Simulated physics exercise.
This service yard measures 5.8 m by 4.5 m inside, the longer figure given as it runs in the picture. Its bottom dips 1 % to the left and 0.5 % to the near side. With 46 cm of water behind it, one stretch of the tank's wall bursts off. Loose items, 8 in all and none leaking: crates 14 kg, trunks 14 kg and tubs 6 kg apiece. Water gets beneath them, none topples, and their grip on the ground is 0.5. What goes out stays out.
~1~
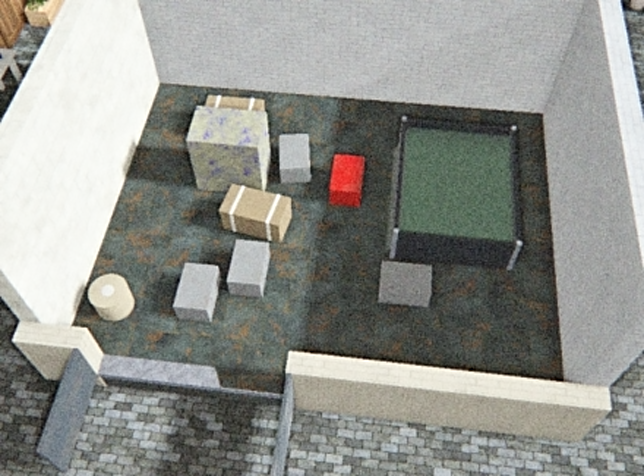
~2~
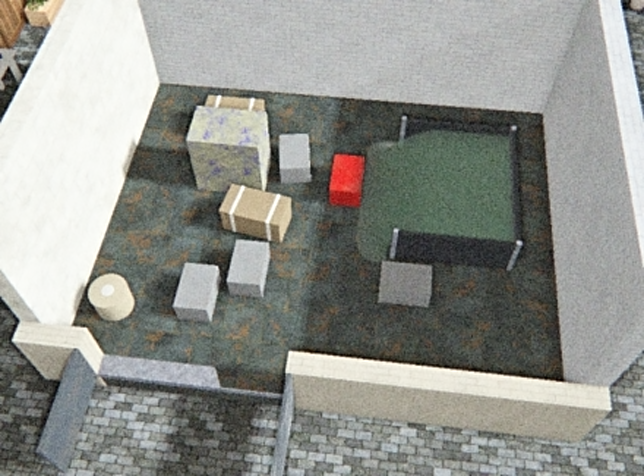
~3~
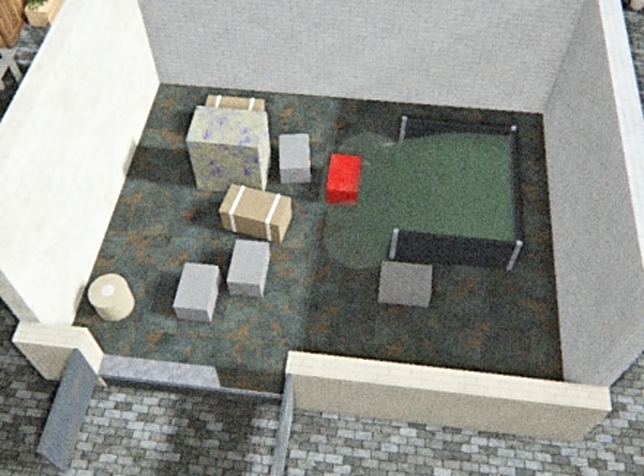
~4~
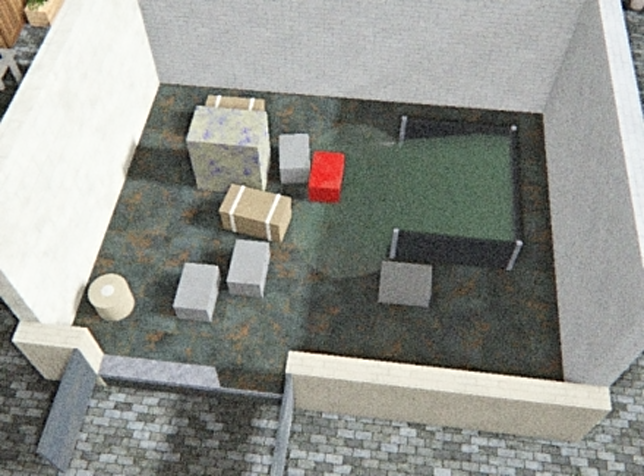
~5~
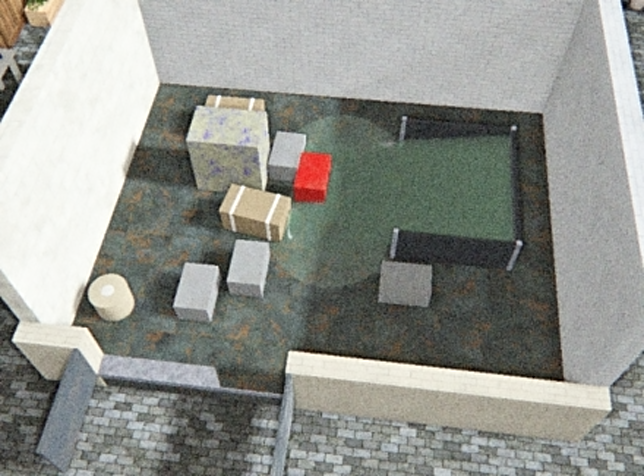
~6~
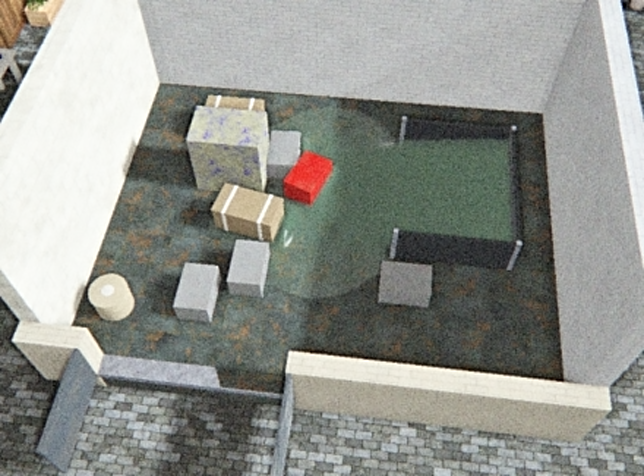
Green water spreads left from the tank and pushes the red crate left, then other boxes.
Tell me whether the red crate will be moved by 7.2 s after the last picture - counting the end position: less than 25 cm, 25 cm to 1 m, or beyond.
The red crate ends far away.
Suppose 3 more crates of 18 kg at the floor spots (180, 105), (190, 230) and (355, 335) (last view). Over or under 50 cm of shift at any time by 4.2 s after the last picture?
In that order: More, more, short of it.
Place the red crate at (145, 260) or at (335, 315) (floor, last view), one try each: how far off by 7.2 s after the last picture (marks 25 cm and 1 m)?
In that order: It gets carried off; it holds its place.
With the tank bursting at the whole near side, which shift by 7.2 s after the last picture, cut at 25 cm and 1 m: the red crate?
Then the red crate barely shifts.
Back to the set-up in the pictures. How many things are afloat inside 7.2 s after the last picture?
I count 2.
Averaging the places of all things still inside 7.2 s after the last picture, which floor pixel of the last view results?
Near (261, 272).
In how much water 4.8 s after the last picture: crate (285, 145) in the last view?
About 8 cm.
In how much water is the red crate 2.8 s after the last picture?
Roughly 12 cm.
Then, 0.9 s after the last picture the red crate is near (276, 191), 1.0 m from its start, afloat; 0 of 8 are out; 2 afloat.
Then, 2.8 s after the last picture the red crate is near (134, 313), 3.2 m from its start, afloat; 2 of 8 are out; 5 afloat.
Then, 4.8 s after the last picture the red crate has gone out; 4 of 8 are out; 3 afloat.
Then, 7.2 s after the last picture the red crate has gone out; 4 of 8 are out; 2 afloat.
